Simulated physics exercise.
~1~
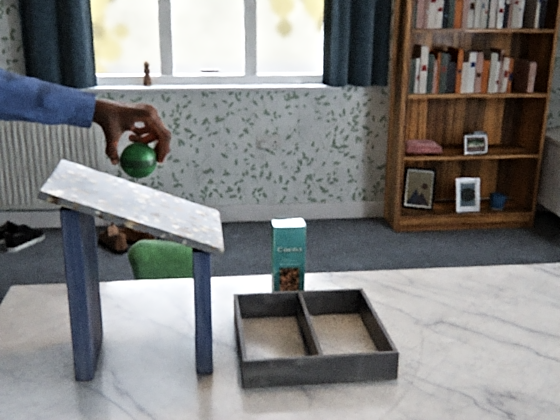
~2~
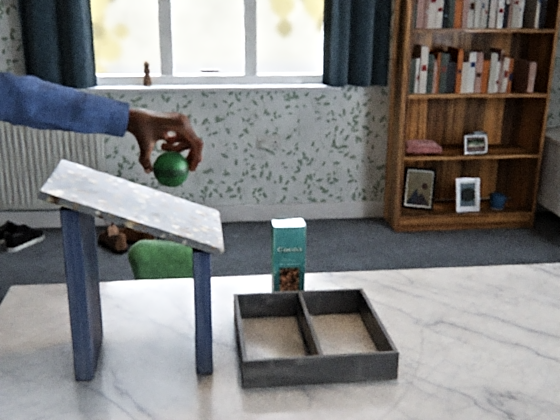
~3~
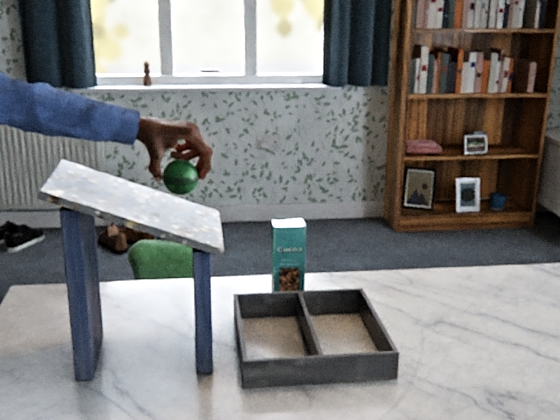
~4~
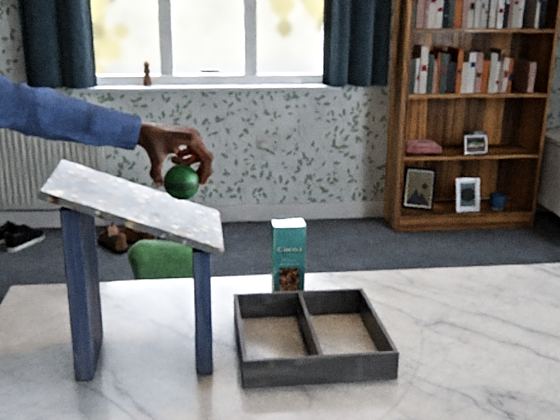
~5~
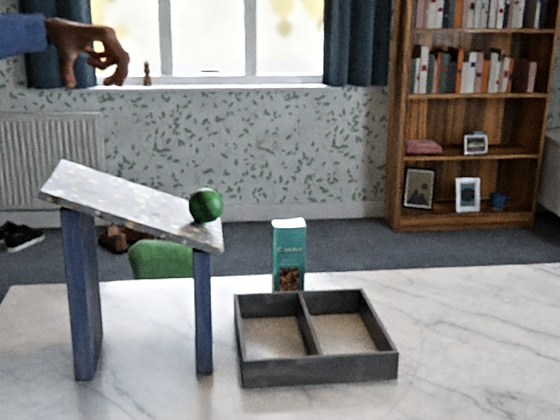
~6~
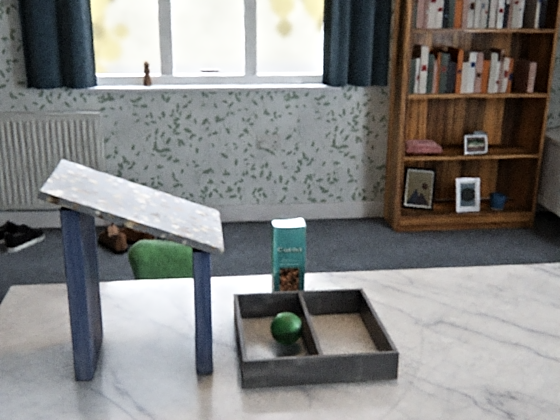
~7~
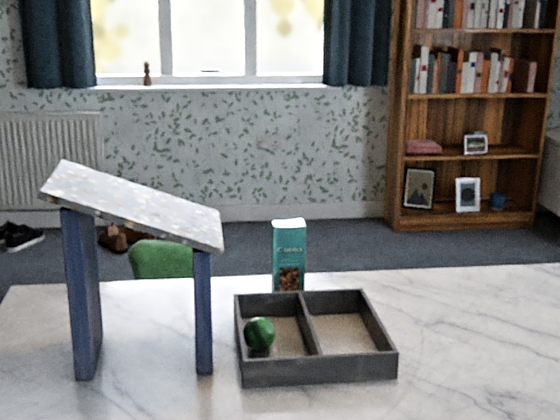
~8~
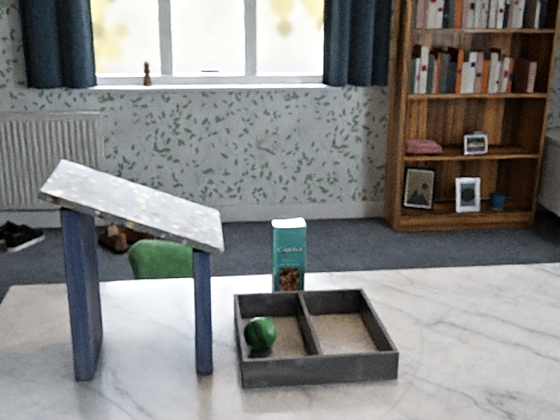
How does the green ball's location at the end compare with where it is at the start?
At the start the green ball is held by a hand above the sloping board. At the end it rests lower and farther right, in the tray bay next to the board.
The footage shows a hand holding a green ball above a sloping board, moving it right and releasing it near the lower end. The ball drops into the nearer bay of an open tray, shifts left and rests there, beside an unmoved turquoise carton.
